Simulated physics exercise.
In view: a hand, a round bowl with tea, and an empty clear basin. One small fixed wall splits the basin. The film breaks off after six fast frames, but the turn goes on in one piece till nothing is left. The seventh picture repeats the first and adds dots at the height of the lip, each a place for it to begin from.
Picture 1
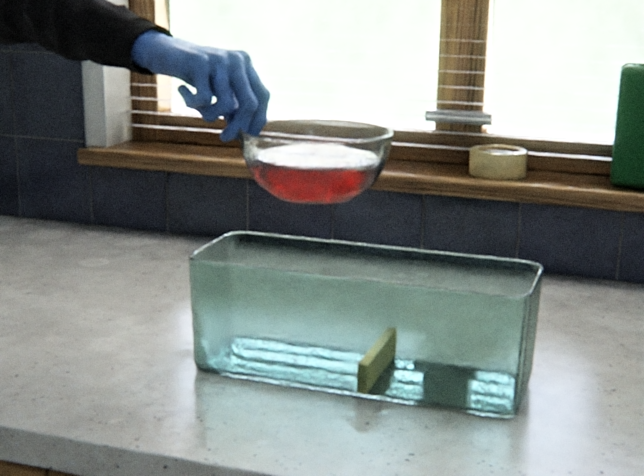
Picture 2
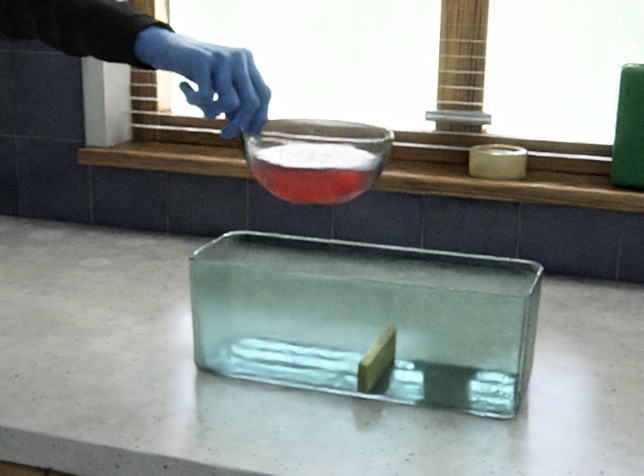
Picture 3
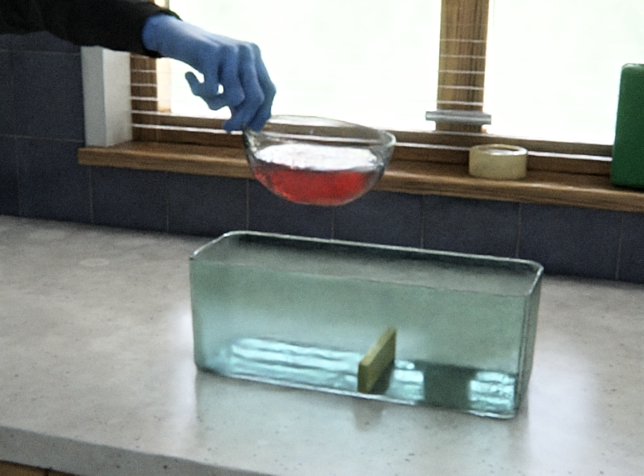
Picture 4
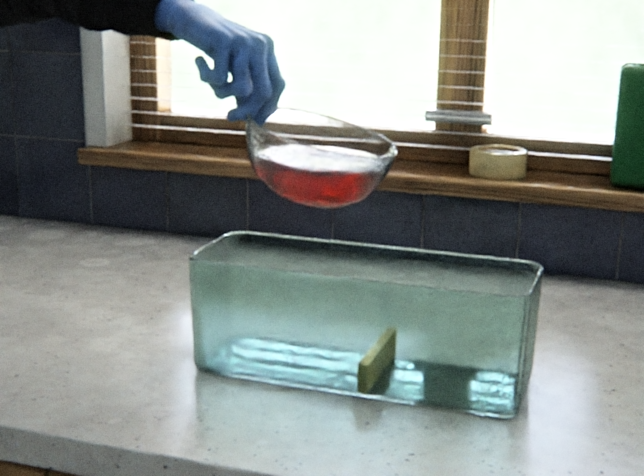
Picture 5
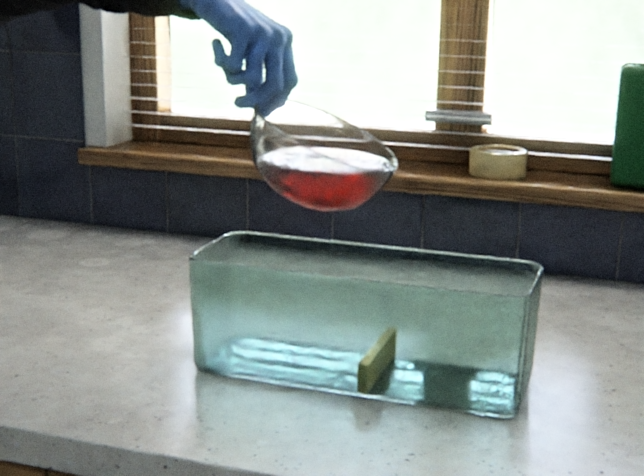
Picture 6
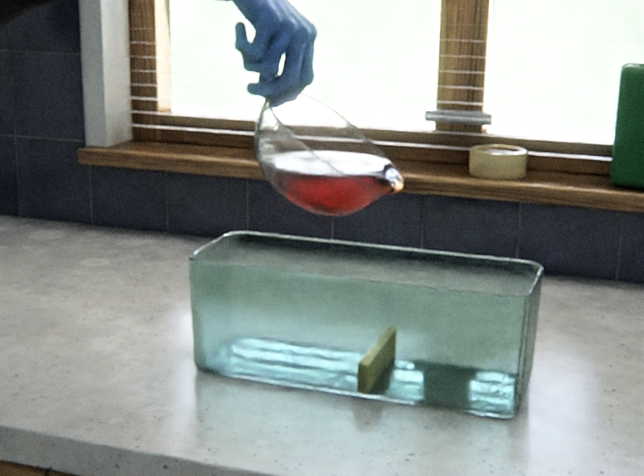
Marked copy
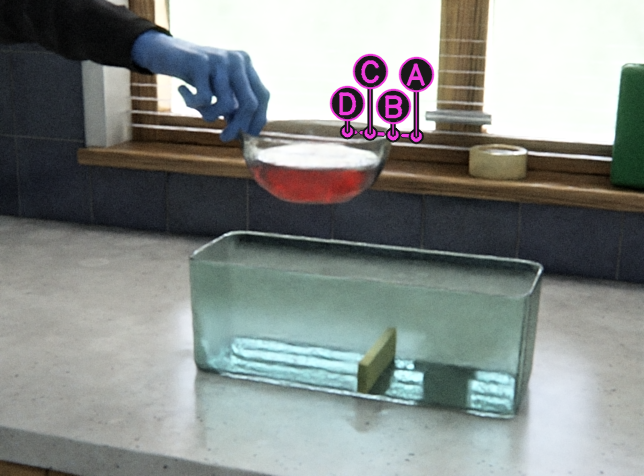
A blue-gloved hand held a round glass bowl of red tea above a clear basin on the counter, then gradually tipped it to the right until the tea reached over the lip.
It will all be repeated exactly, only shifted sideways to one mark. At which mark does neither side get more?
It is D.
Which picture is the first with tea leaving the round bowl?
Picture 6.
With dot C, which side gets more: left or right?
More ends on the right.
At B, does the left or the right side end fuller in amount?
The right one.
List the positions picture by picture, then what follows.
The first picture shows upright, lip at (387, 134); basin from (196, 367) to (520, 417); top of the wall at (379, 344); nothing has left yet.
The second picture shows upright, lip at (388, 136); nothing has left yet.
The third picture shows tipped about 6°, lip at (390, 142); nothing has left yet.
The fourth picture shows tipped about 14°, lip at (392, 153); nothing has left yet.
The fifth picture shows tipped about 23°, lip at (393, 167); nothing has left yet.
The sixth picture shows tipped about 35°, lip at (390, 183); tea is over the lip, down to (393, 190).
On the marked copy, A at (416, 136); B at (393, 134); C at (370, 133); D at (347, 131).
If A is chosen, about 8 % ends left of the wall and 92 % right of it.
If B is chosen, about 16 % ends left of the wall and 84 % right of it.
If C is chosen, about 29 % ends left of the wall and 70 % right of it.
If D is chosen, about 49 % ends left of the wall and 51 % right of it.
